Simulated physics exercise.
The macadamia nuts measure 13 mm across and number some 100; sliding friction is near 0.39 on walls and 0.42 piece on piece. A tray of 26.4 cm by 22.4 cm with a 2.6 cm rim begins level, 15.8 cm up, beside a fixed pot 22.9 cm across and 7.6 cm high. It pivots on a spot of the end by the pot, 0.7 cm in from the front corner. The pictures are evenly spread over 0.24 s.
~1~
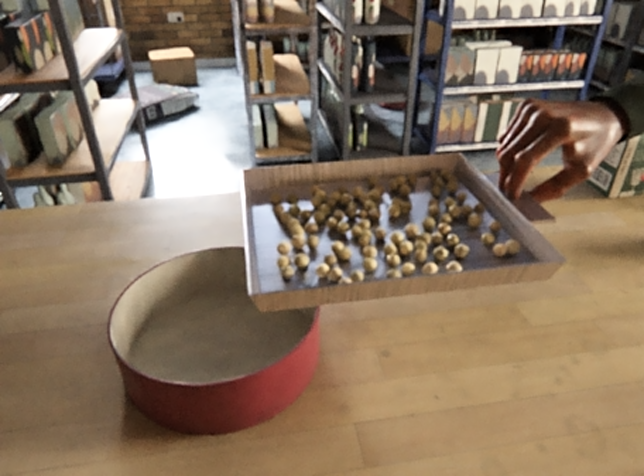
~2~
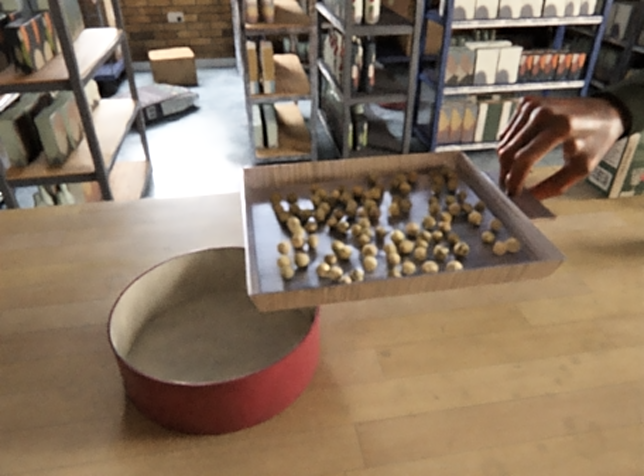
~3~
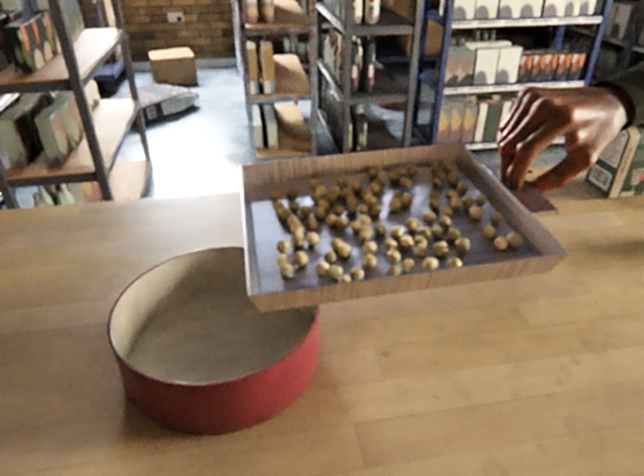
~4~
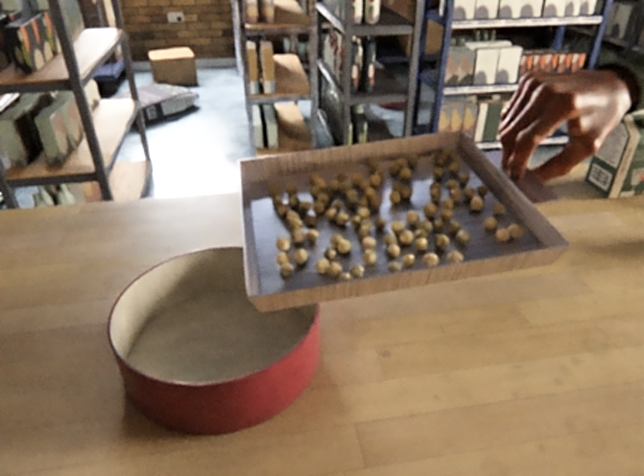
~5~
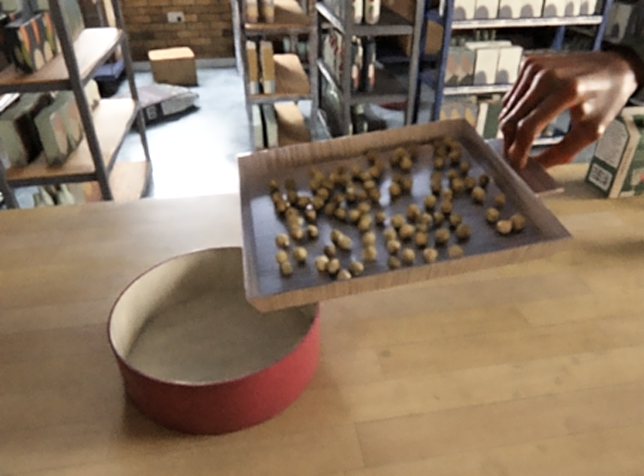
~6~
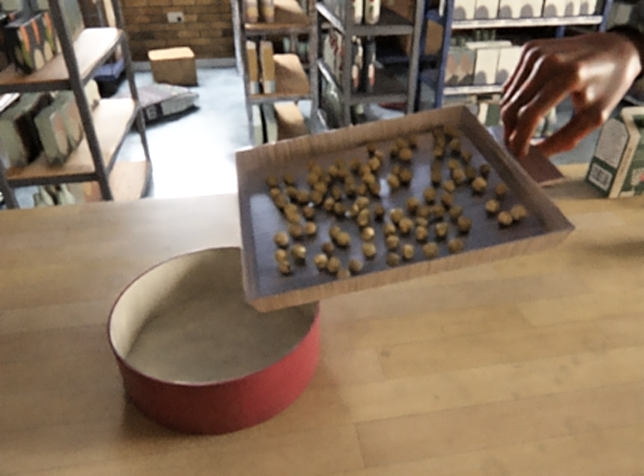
A hand on the right slowly raised its side of a wooden tray of round brown nuts, slanting it gently down toward the left beside a red pot, while the nuts stayed spread across it.
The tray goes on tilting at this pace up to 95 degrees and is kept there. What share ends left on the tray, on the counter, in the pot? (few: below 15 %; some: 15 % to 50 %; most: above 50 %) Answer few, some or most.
Tray few, counter most, pot few.
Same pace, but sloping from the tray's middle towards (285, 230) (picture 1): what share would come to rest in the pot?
About 90 per cent.
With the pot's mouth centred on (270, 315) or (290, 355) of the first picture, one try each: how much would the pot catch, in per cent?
About 0 and 70 per cent.
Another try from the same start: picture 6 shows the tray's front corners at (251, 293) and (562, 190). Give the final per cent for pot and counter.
Pot 35, counter 65.
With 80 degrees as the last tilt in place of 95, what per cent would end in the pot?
It would be near 0 per cent.
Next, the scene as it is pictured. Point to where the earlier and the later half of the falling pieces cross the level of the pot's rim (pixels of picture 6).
At about (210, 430), then at (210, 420).
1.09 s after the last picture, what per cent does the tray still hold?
About 100 per cent.
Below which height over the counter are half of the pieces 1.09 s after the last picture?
About 24 cm.
Then, 0.66 s after the last picture, tilt 51 degrees; the tray holds 100 %, the pot 0 %.
Then, 1.09 s after the last picture, tilt 77 degrees; the tray holds 100 %, the pot 0 %.
Then, 1.60 s after the last picture, tilt 95 degrees; the tray holds 0 %, the pot 0 %.
In the end, tray 0 %, counter 100 %, pot 0 %.
